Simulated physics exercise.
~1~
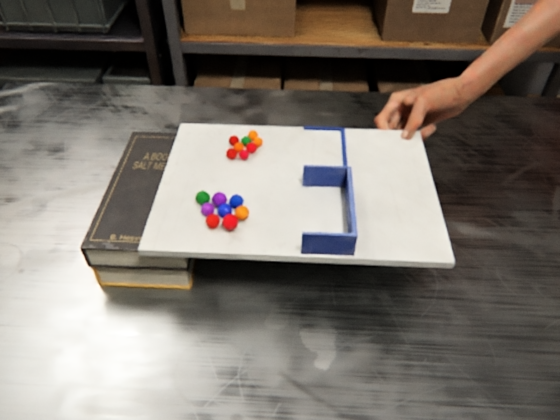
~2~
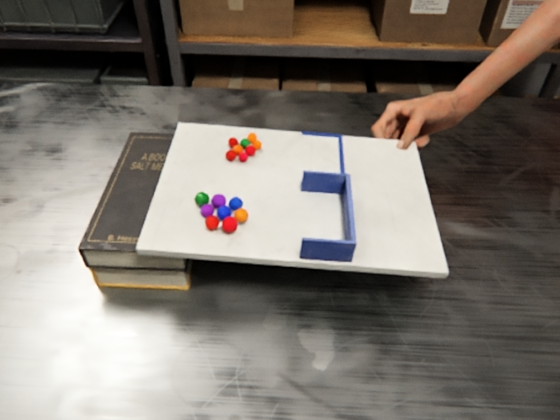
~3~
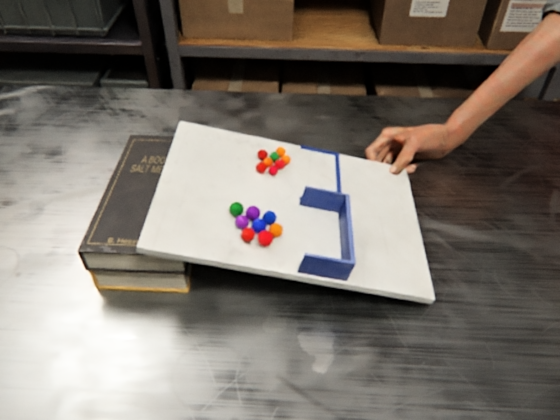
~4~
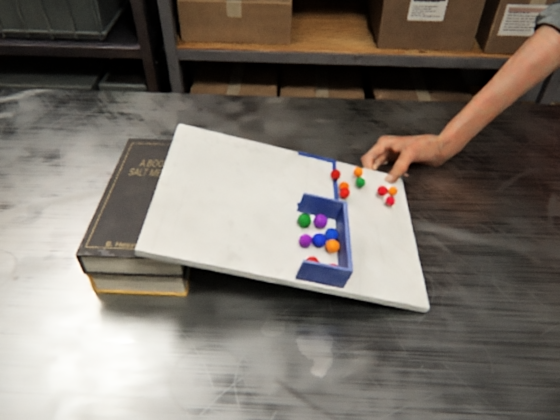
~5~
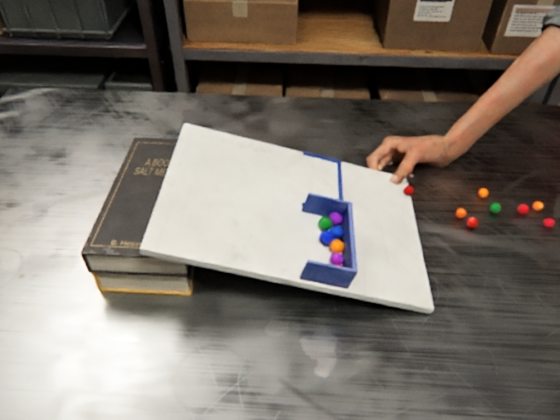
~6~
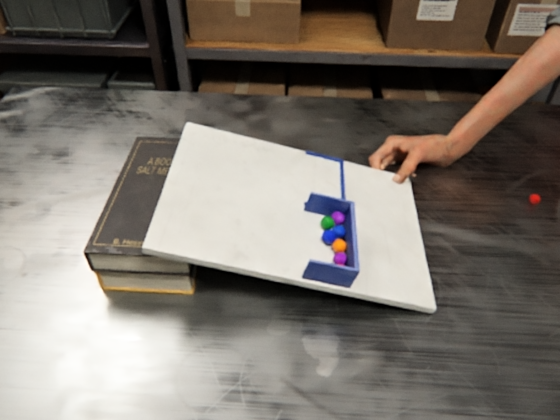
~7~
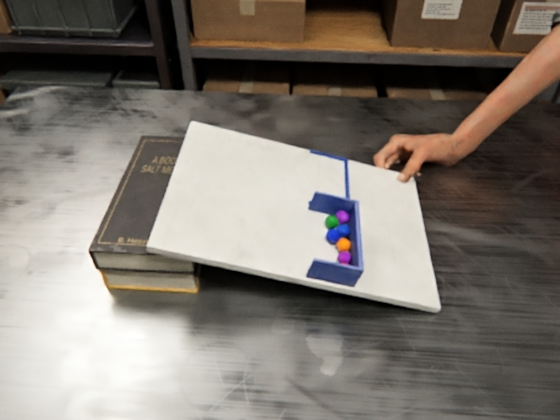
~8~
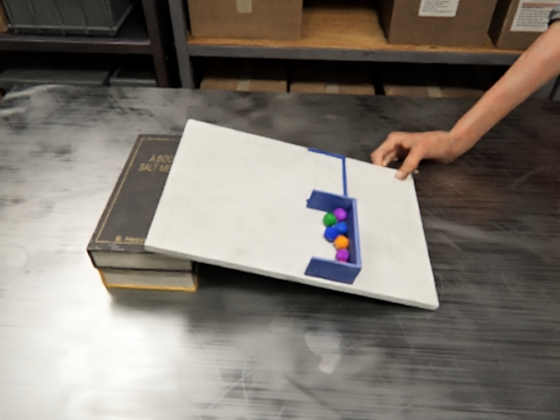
Two heaps of small coloured balls sit on a white board whose left end rests on thick dark books, seen from above on a grey metal counter before shelves of boxes. A hand at the right end lowers it, and the slope steepens. Both heaps start rolling right toward the blue fences. The nearer heap, with green, purple, blue and orange balls, runs into the walled fence and stops. The farther, mostly red and orange heap passes its low fence, spills off the board and rolls out of view. The nearer balls stay gathered behind their fence, the hand still at the board.
